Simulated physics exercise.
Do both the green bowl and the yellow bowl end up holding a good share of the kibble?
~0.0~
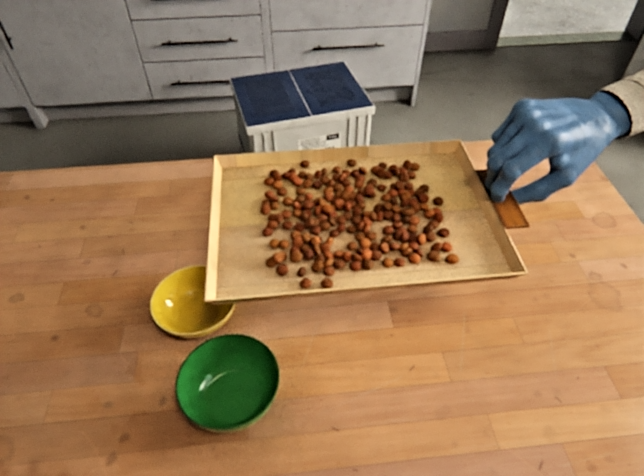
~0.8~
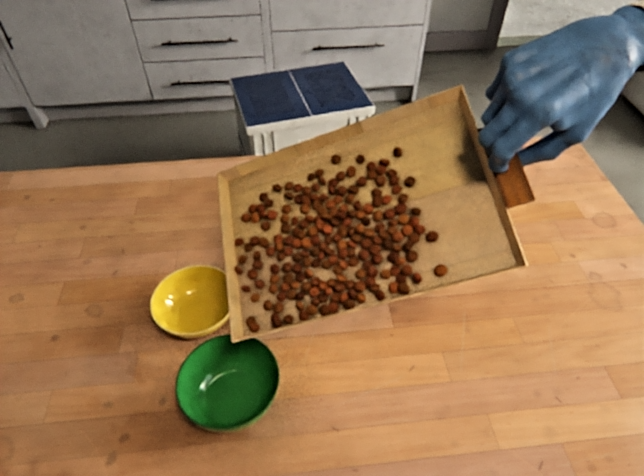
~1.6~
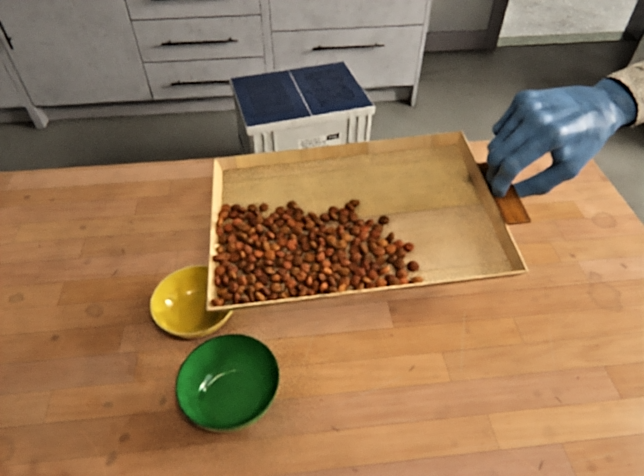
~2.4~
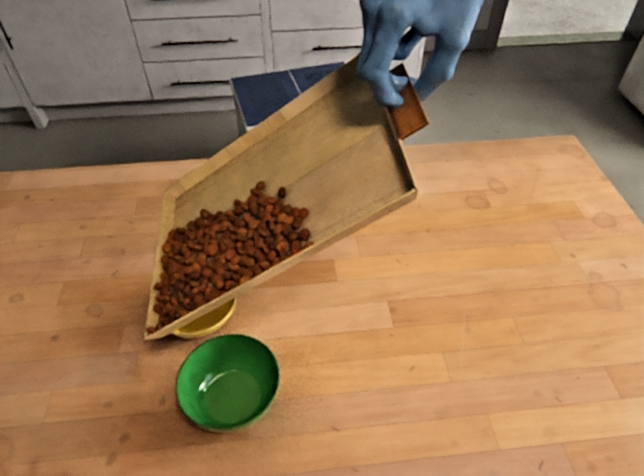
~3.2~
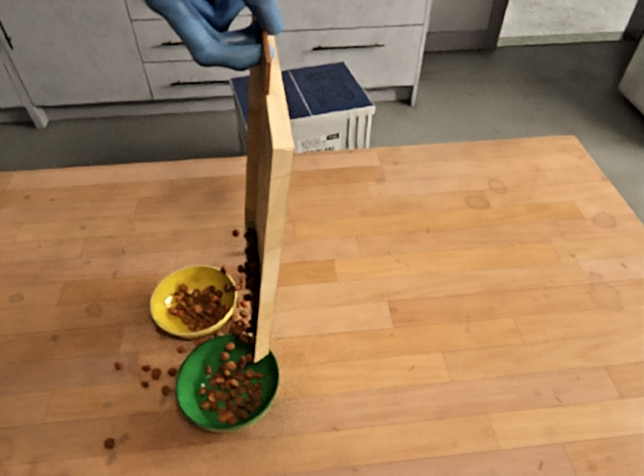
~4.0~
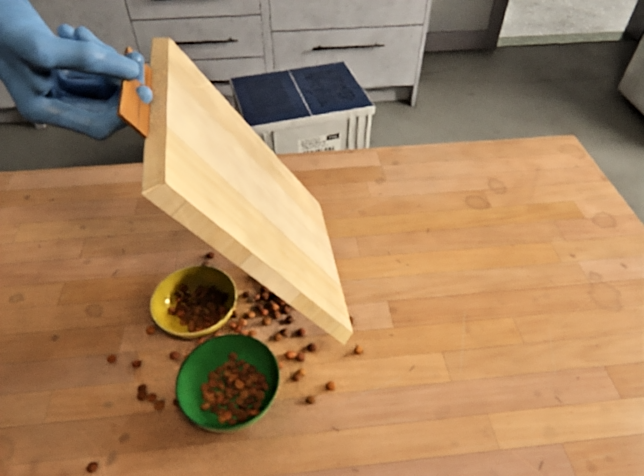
Yes, both the green bowl and the yellow bowl hold a good share of the kibble. Another good share lies outside them.
